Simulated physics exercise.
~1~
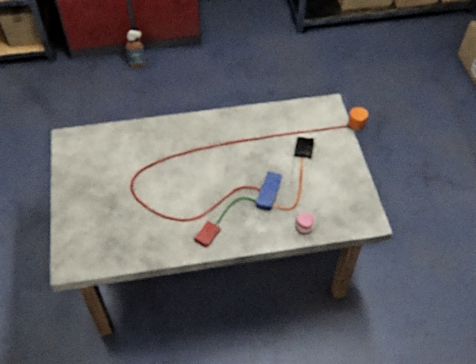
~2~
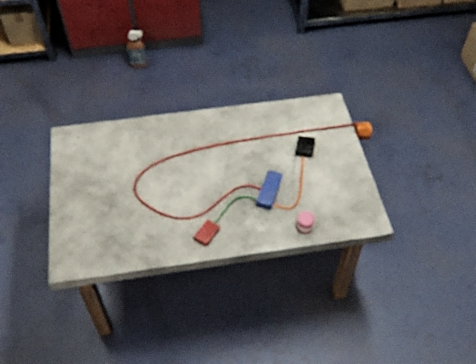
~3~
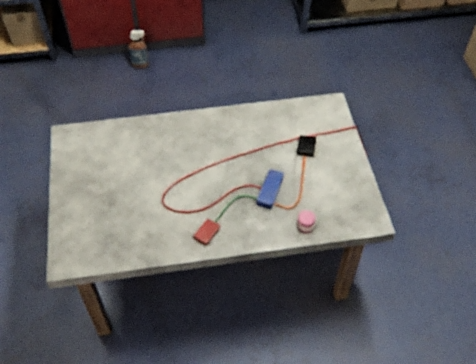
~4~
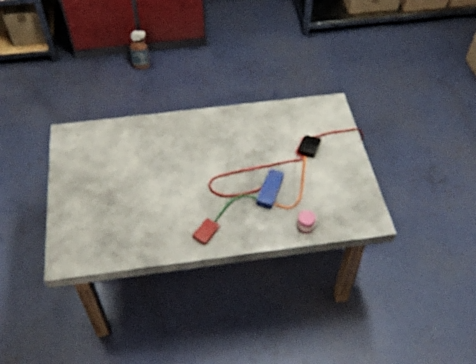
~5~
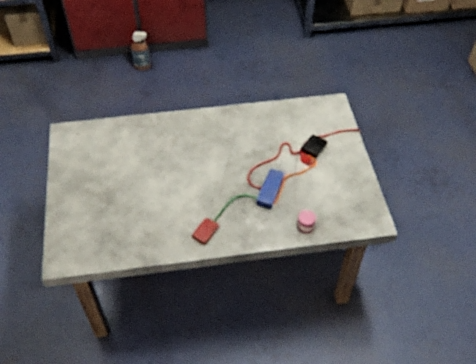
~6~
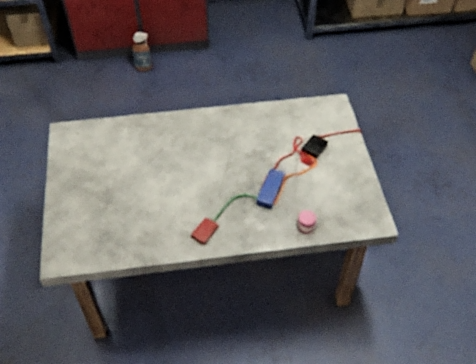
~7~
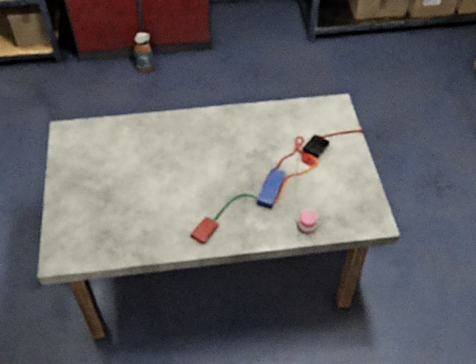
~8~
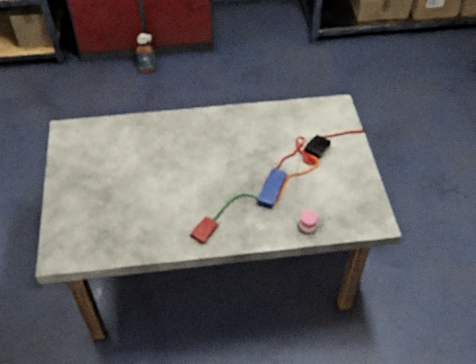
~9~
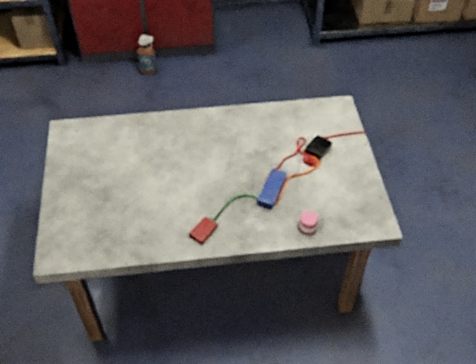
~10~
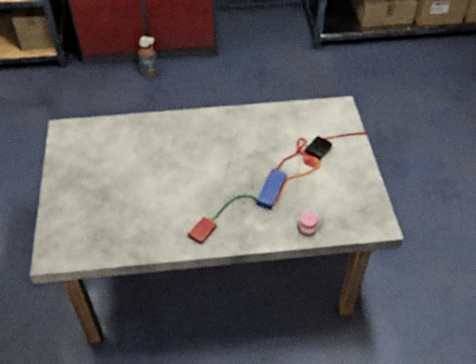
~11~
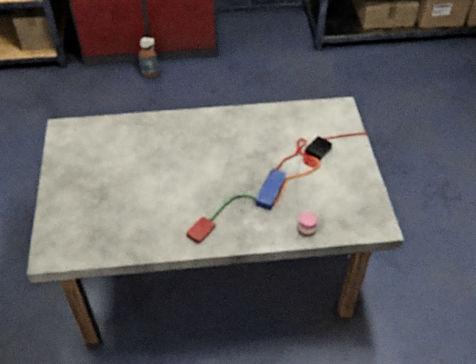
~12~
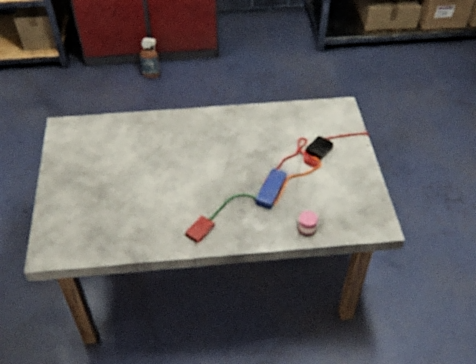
An orange speaker at the right end of a grey table drops over the edge, drawing its red cable rightward until the wide loop shrinks to a small kink by the black reader, which shifts slightly, while the blue strip, red charger and pink tin stay put.
